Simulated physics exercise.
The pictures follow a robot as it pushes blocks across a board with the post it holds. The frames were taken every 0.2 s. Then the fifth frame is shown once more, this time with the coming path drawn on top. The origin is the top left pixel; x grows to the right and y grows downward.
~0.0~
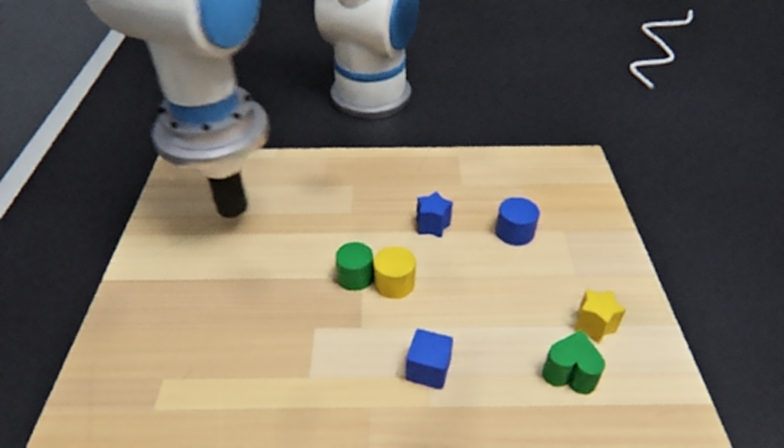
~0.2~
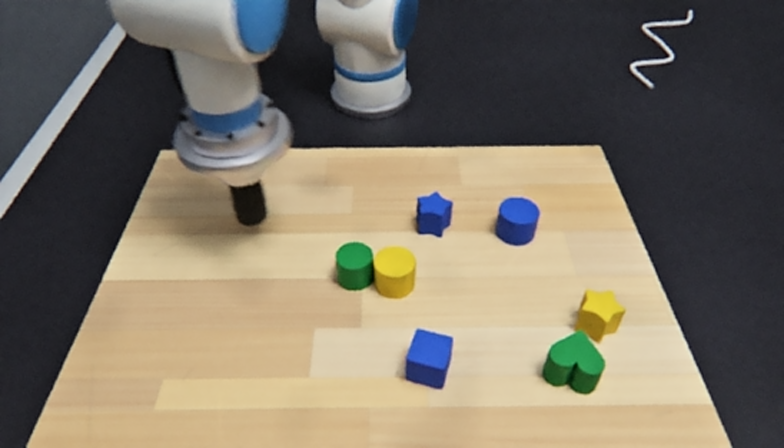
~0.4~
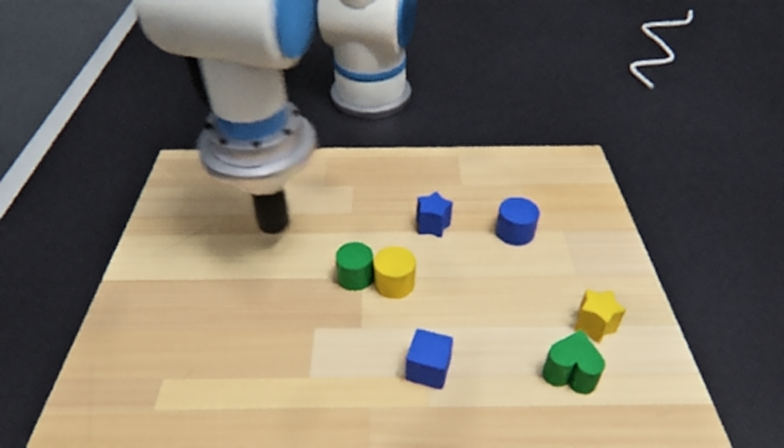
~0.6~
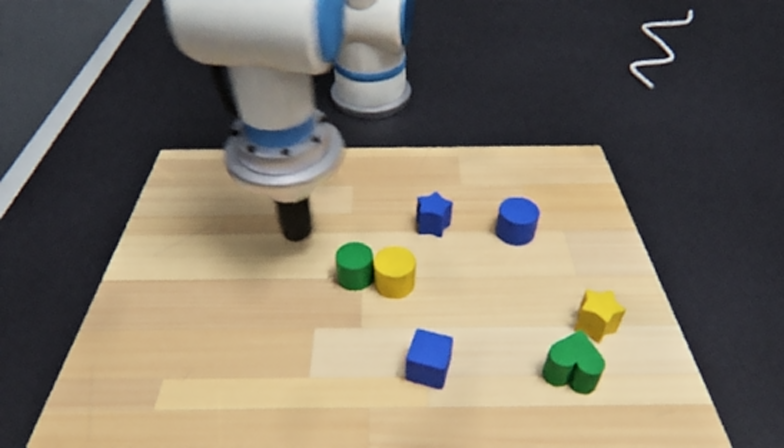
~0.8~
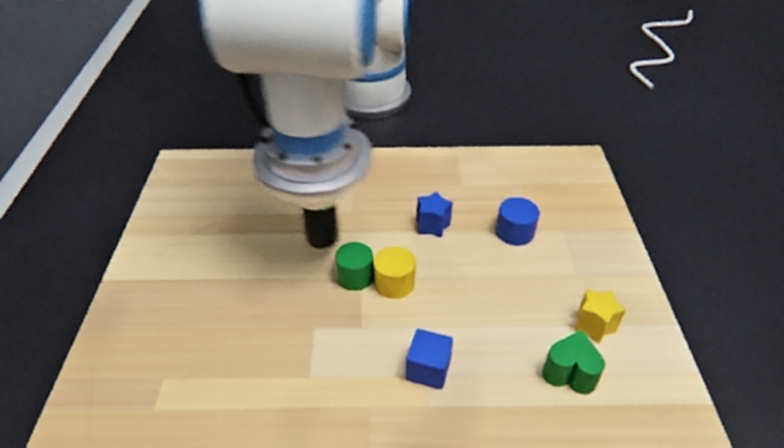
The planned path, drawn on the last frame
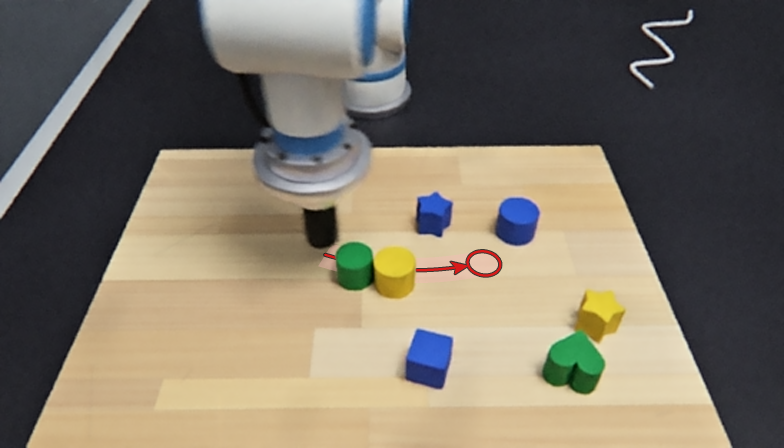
We see a robot arm with a dark post move steadily rightward and slightly nearer over a wooden board, approaching the green and yellow round blocks, while these and the scattered blue, yellow and green blocks stay still.
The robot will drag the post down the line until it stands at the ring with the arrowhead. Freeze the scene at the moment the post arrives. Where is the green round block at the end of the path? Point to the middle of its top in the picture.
The middle of its upper face should be somewhere near (379, 273).
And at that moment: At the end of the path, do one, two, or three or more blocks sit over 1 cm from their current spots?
Blocks that move over 1 cm: Two.
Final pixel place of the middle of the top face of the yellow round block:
The top centre is at (420, 277).
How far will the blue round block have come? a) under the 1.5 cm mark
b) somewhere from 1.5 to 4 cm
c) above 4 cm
The one that fits is a, under the 1.5 cm mark.
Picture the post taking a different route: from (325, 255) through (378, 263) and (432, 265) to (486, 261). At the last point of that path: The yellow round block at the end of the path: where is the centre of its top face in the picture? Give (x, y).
Pixel (414, 274).
Path on the board, from (325, 255) through (376, 267) and (431, 270) to (484, 263).
The first path, step by step. One third of the way, post at (376, 251); green round block at (376, 272); yellow round block at (417, 275).
Two thirds of the way, post at (432, 253); green round block at (379, 273); yellow round block at (420, 277).
At the end, post at (486, 247); green round block at (379, 273); yellow round block at (420, 277); blue round block in place.
